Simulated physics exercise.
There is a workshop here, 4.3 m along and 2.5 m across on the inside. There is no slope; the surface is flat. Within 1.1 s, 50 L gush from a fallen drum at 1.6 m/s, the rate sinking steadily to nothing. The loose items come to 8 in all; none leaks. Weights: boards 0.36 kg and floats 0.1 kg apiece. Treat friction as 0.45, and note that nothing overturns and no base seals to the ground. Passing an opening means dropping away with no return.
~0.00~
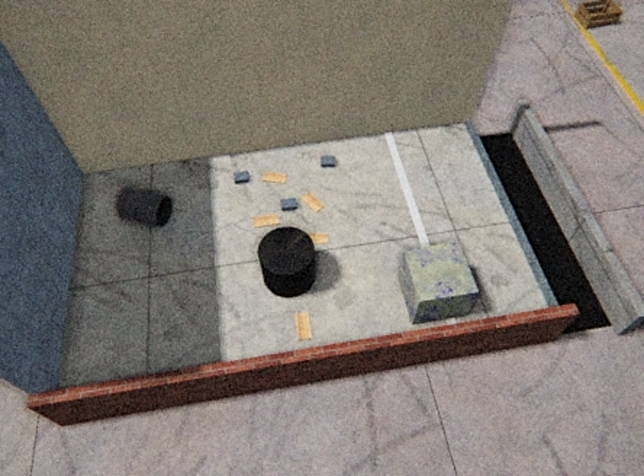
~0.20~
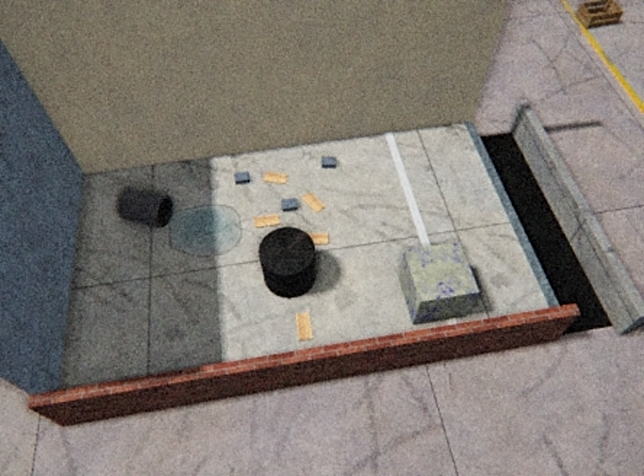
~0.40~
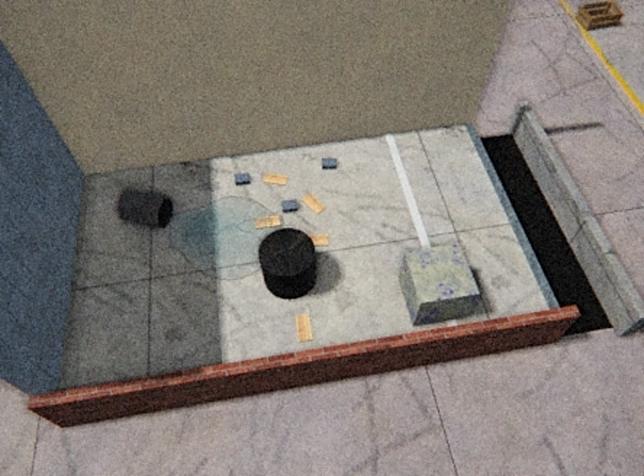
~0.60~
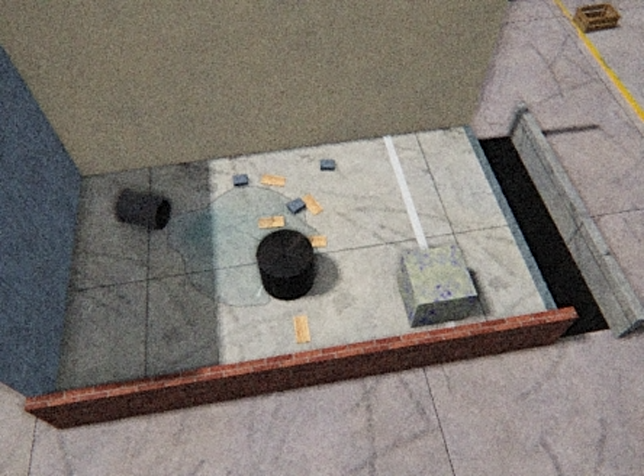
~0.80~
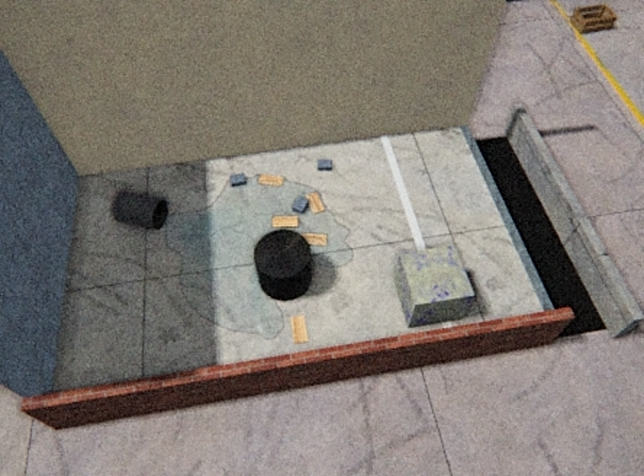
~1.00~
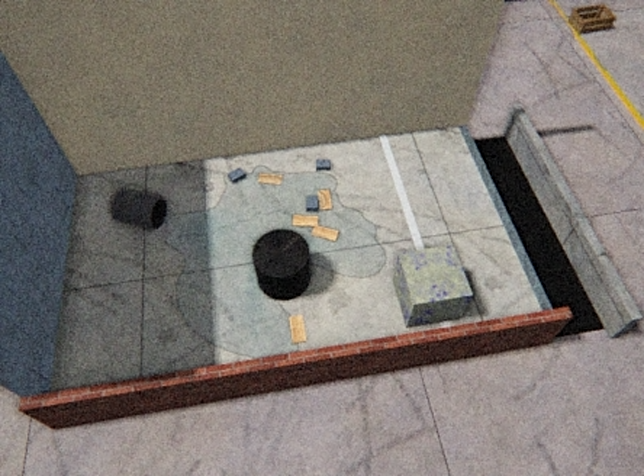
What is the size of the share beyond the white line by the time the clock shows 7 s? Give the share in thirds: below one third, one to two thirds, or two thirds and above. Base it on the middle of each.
One to two thirds.
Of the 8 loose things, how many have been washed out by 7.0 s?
It comes to 3.
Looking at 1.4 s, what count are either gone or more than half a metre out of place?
4.
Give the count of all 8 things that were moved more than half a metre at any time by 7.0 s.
It adds up to 5.
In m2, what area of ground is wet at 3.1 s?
Flooded: Near 4.0 m2.
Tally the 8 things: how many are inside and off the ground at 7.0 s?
It comes to 1.
After 1.4 s 0 of 8 are over the mark; 4 afloat.
After 3.1 s 4 of 8 are over the mark; 2 afloat.
After 4.9 s 5 of 8 are over the mark; 1 afloat.
After 7.0 s 5 of 8 are over the mark; 1 afloat.
